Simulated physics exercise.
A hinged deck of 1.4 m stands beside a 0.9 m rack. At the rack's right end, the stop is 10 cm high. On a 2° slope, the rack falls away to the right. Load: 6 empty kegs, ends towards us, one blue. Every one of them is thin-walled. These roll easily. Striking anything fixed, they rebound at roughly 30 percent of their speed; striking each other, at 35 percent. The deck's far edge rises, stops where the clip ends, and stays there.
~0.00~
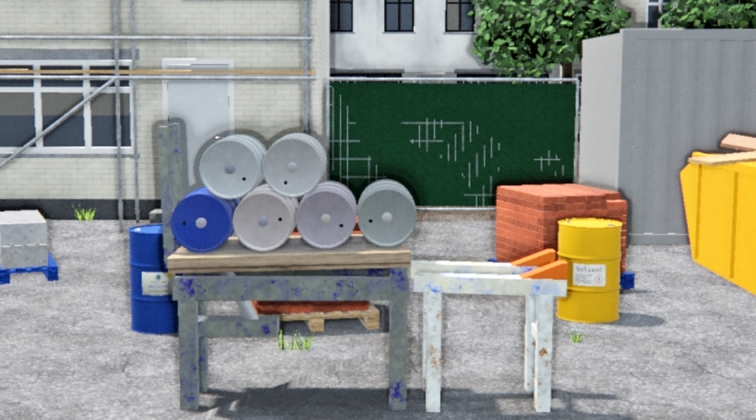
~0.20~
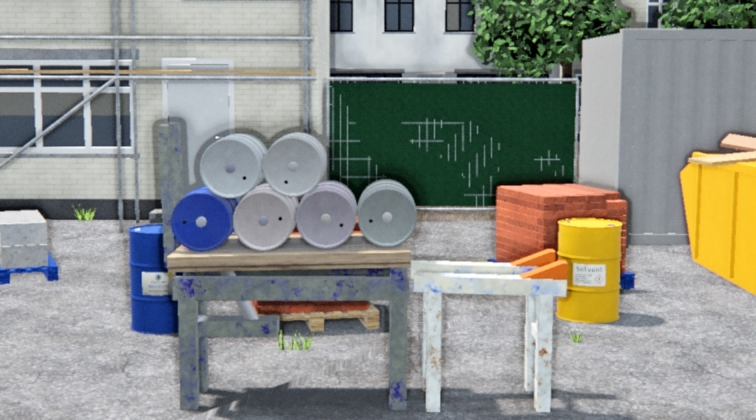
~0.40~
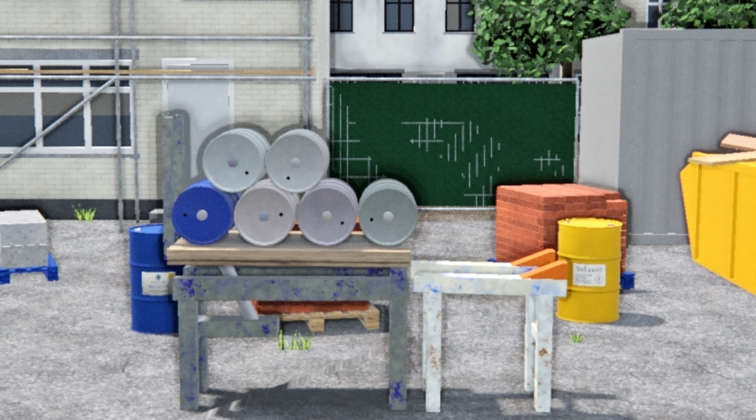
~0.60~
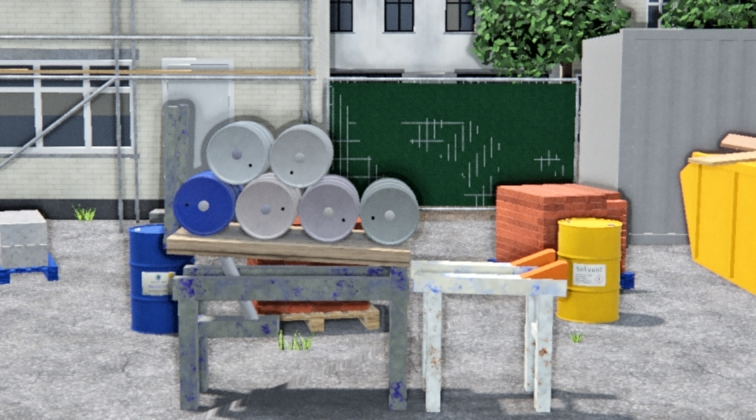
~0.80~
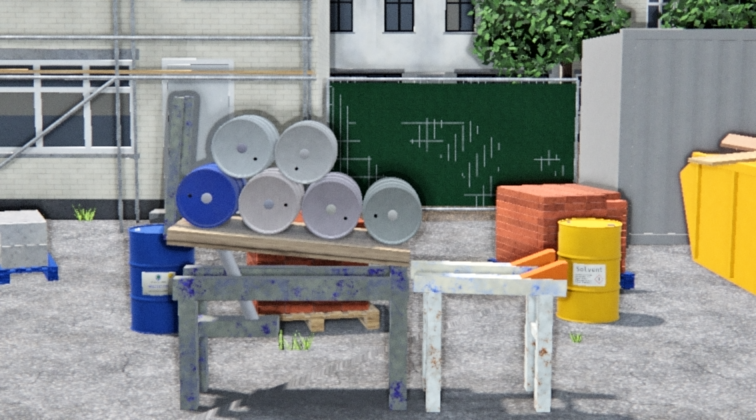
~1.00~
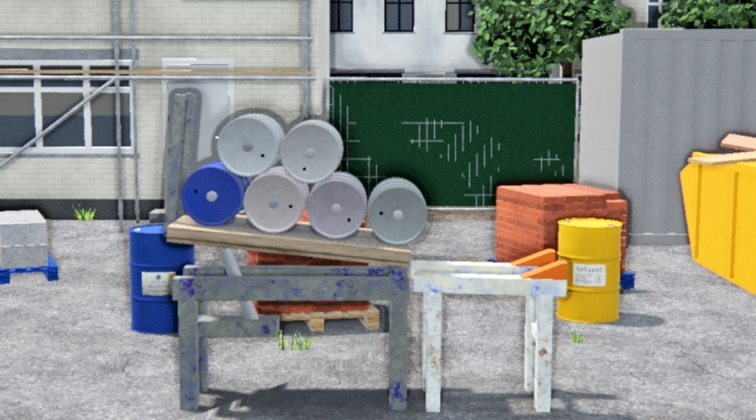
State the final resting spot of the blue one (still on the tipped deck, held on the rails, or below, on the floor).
The blue one rests still on the tipped deck.
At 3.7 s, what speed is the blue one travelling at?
It's going at around 0.1 m/s.
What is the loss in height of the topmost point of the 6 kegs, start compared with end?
Roughly 15 cm.
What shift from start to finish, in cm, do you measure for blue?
About: Blue 120.
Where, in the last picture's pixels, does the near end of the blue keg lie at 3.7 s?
I'd put it somewhere around (402, 217) in that view.
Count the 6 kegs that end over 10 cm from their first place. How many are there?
The number is 6.
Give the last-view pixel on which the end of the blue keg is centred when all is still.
Near pixel (402, 217).
By 3.7 s, blue is on the deck, 5 cm from the hinge, rolling right; 1 past the stop so far.
Finally (7.5 s), blue is on the deck, 5 cm from the hinge; 2 past the stop so far.
